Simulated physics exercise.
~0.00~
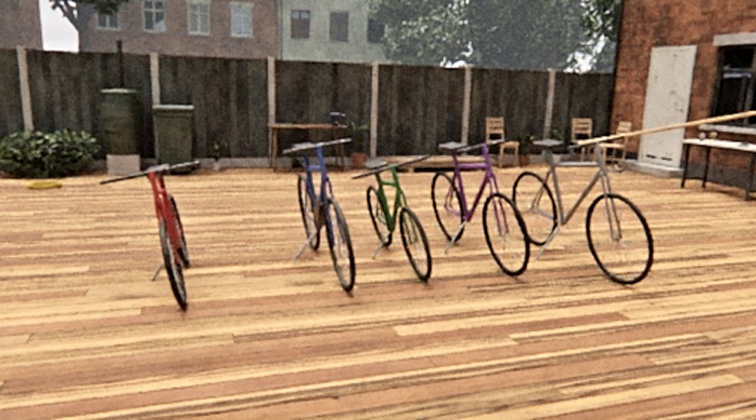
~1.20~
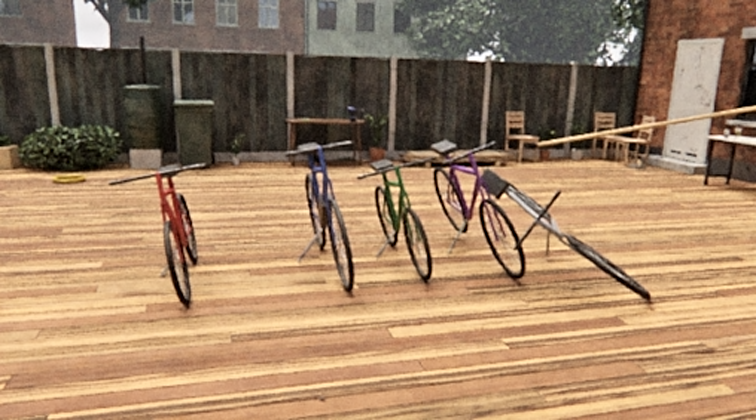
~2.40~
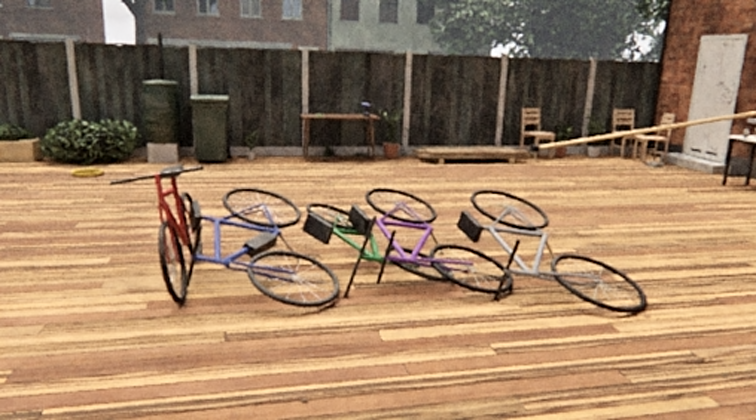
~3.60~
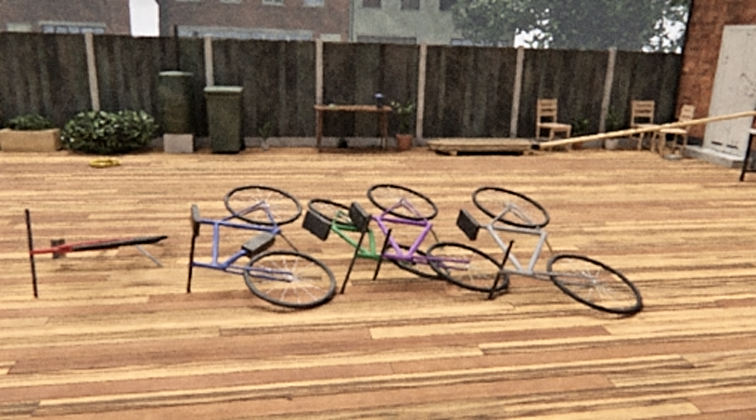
On a wooden deck beside a dark fence, five bicycles stand in a row near a long pole. The grey one at the right tips first, then the purple, green and blue ones topple leftward, and finally the red one falls, leaving all five down.
